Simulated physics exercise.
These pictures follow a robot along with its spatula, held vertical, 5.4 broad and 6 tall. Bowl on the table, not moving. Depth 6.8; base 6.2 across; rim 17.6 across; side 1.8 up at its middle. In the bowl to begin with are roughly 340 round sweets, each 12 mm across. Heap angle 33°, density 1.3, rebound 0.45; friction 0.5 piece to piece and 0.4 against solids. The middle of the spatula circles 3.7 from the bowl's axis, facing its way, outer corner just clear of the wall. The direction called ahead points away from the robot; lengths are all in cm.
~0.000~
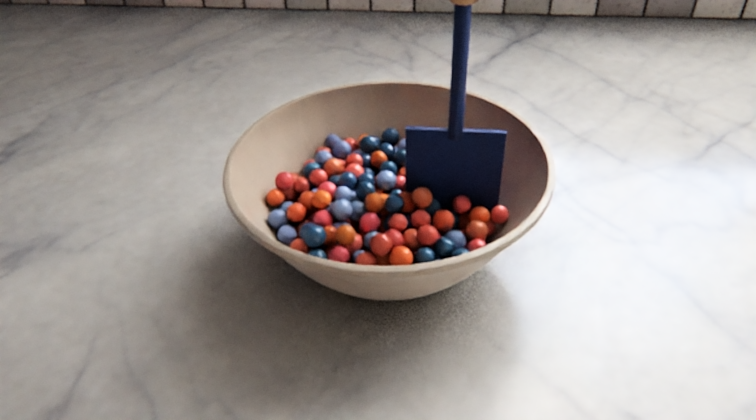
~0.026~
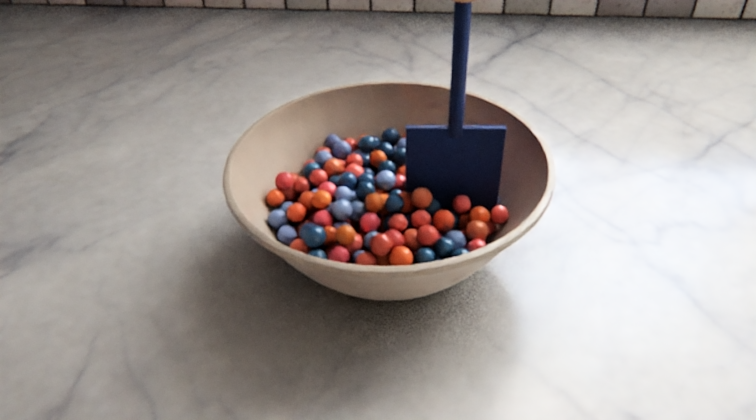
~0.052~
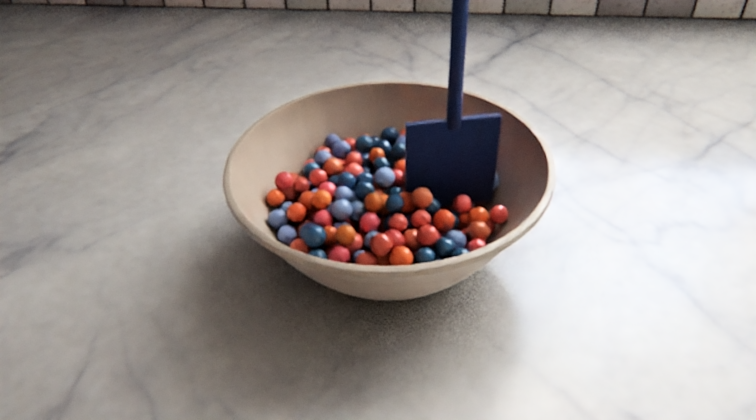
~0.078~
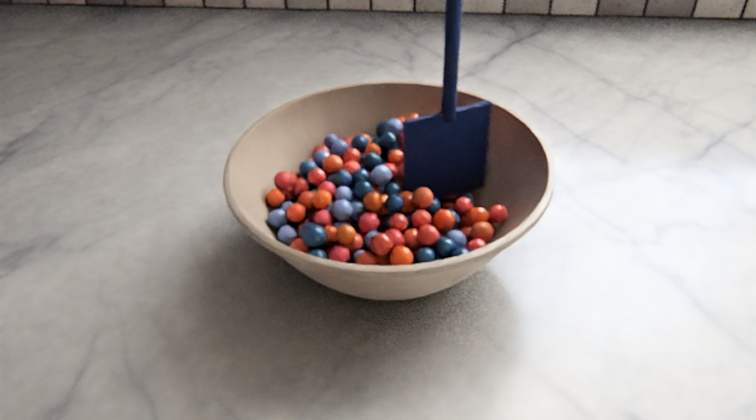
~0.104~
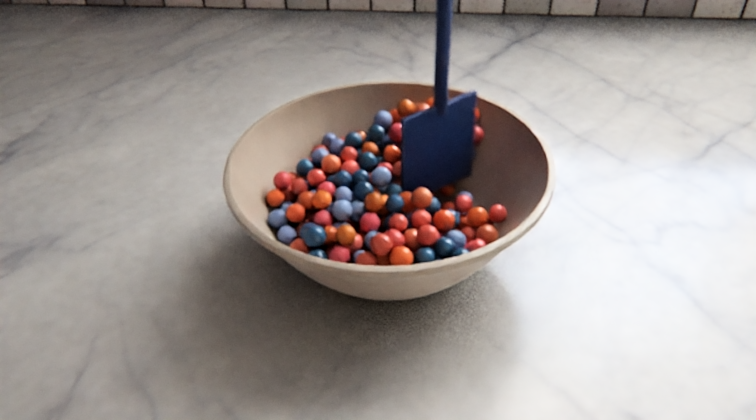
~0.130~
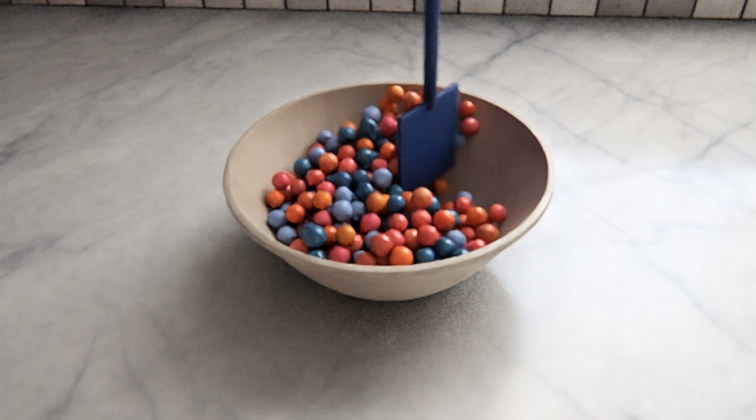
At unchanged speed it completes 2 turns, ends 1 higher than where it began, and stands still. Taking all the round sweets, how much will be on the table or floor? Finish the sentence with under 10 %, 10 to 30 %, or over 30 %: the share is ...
The share is 10 to 30 %.
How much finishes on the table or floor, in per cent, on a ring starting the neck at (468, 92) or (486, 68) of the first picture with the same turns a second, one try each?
Close to 20 per cent for the first and close to 0 per cent for the second.
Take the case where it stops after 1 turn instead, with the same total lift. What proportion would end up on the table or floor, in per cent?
Then roughly 15 percent.
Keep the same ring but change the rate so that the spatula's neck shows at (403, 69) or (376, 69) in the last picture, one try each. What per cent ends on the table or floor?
So, roughly 35 percent the first time and 45 percent the second.
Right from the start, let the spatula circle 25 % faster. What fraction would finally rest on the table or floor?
30 %.
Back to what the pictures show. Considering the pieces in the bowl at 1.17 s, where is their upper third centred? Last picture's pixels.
The centre is close to (326, 233).
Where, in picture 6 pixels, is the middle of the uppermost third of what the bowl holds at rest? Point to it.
I'd say close to (432, 176).
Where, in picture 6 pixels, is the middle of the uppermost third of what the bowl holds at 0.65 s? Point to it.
The upper third is centred close to (482, 191).
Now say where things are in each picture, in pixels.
The first picture shows the spatula neck at (457, 105), 0° round; upper third of the load around (378, 193), from x 275 to 500, top at y 135; 335 in the bowl.
The second picture shows the spatula neck at (457, 102), 4° round; upper third of the load around (378, 191), from x 275 to 500, top at y 135.
The third picture shows the spatula neck at (455, 95), 16° round; upper third of the load around (381, 184), from x 275 to 500, top at y 135.
The fourth picture shows the spatula neck at (450, 87), 29° round; upper third of the load around (382, 178), from x 275 to 500, top at y 125.
The fifth picture shows the spatula neck at (441, 81), 42° round; upper third of the load around (380, 171), from x 275 to 500, top at y 105.
The sixth picture shows the spatula neck at (430, 76), 55° round; upper third of the load around (375, 167), from x 275 to 495, top at y 95; 335 in the bowl.
After 0.65 s, 317° round, highest piece 9 above the table; 293 in the bowl, 32 on the table or floor, 10 in flight or on the tool.
After 1.17 s, 219° round, highest piece 8 above the table; 267 in the bowl, 65 on the table or floor, 3 in flight or on the tool.
After 1.63 s, 0° round, highest piece 6 above the table; 263 in the bowl, 72 on the table or floor.
After 2.33 s, 0° round, highest piece 6 above the table; 263 in the bowl, 72 on the table or floor.
In the end, 263 in the bowl, 72 on the table or floor. That is 21 % on the table or floor.
